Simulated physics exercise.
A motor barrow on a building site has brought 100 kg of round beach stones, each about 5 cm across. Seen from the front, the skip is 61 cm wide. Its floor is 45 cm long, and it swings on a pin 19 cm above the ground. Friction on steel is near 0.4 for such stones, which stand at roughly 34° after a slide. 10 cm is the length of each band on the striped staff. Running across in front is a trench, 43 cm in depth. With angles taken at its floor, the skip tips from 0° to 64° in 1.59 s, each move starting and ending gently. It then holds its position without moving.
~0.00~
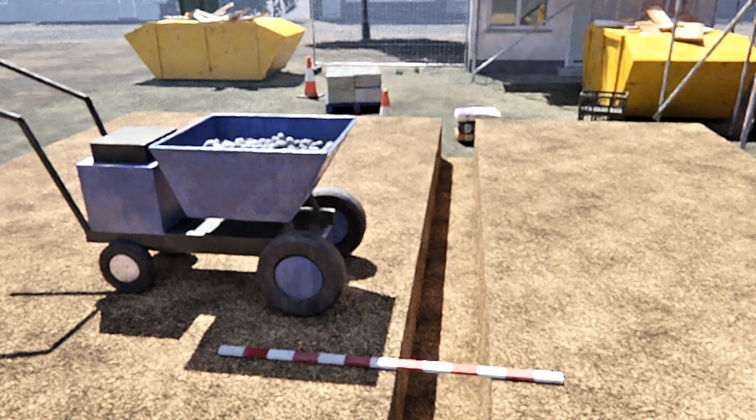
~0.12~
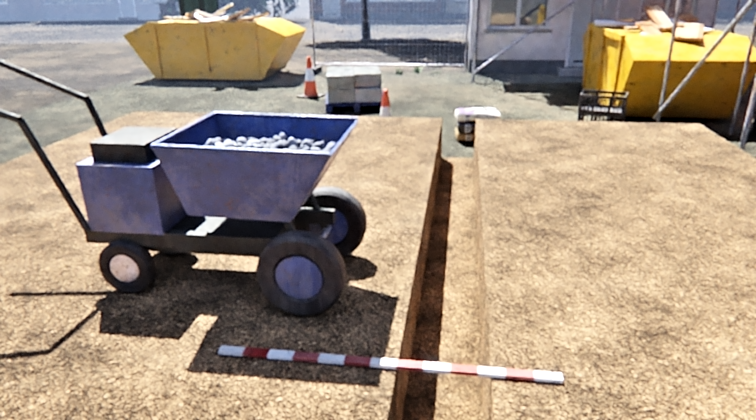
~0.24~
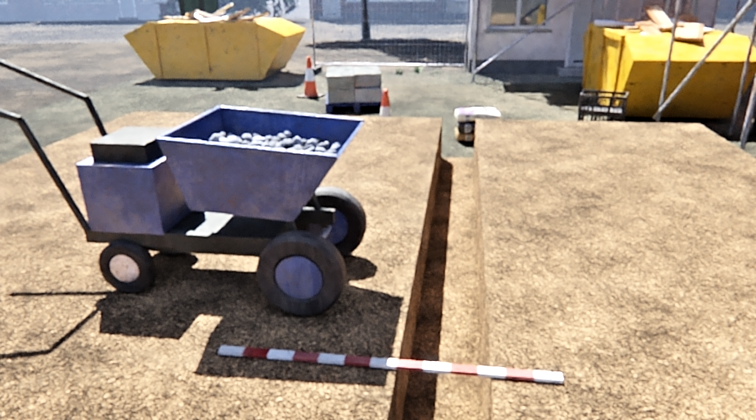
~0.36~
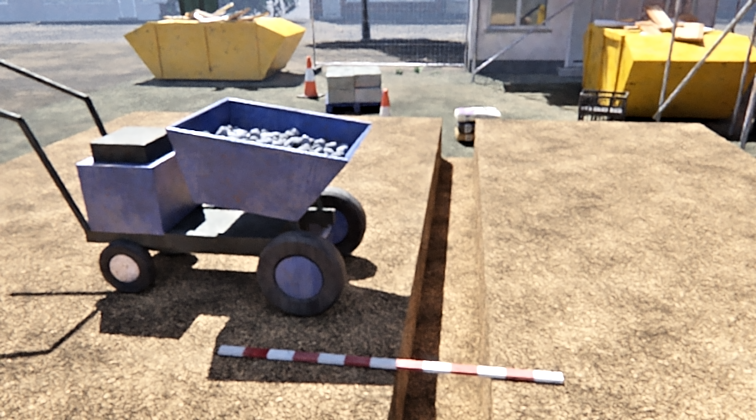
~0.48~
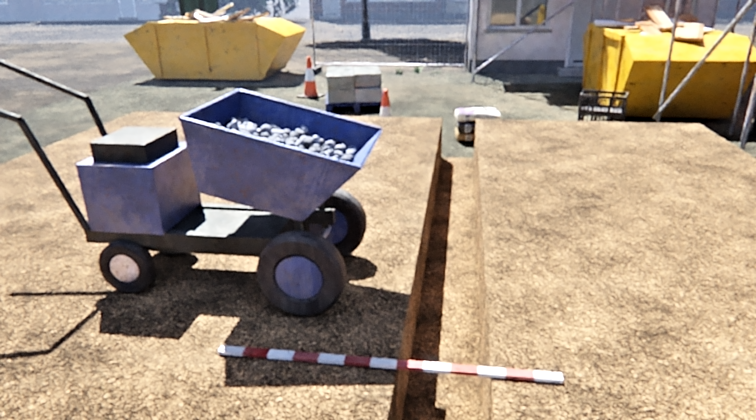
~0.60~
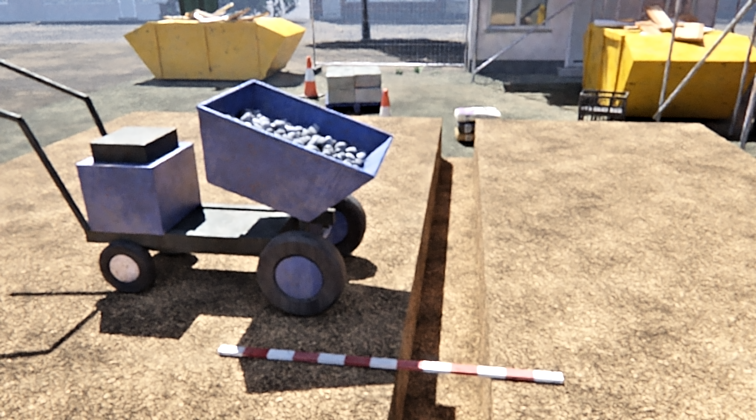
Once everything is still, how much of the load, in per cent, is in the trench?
About 65 per cent.
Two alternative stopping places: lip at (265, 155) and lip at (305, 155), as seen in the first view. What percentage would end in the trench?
65 and 75 %.
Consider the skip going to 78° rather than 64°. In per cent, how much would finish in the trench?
With that change, near 80 per cent.
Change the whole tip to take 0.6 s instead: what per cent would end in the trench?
Trench share: Approx. 45%.
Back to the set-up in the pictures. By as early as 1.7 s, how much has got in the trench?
Some 20 per cent.
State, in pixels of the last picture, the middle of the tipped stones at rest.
Their middle ends up near (456, 355).
After 1.2 s the floor is at 54°; 100 % in the skip; the foremost stones are at (422, 221).
After 1.7 s the floor is at 64°; 77 % in the skip, 19 % in the trench, 4 % past the trench; the foremost stones are at (512, 282).
After 2.0 s the floor is at 64°; 53 % in the skip, 35 % in the trench, 12 % past the trench; the foremost stones are at (581, 289).
After 4.0 s the floor is at 64°; 23 % in the skip, 65 % in the trench, 12 % past the trench; the foremost stones are at (624, 300).
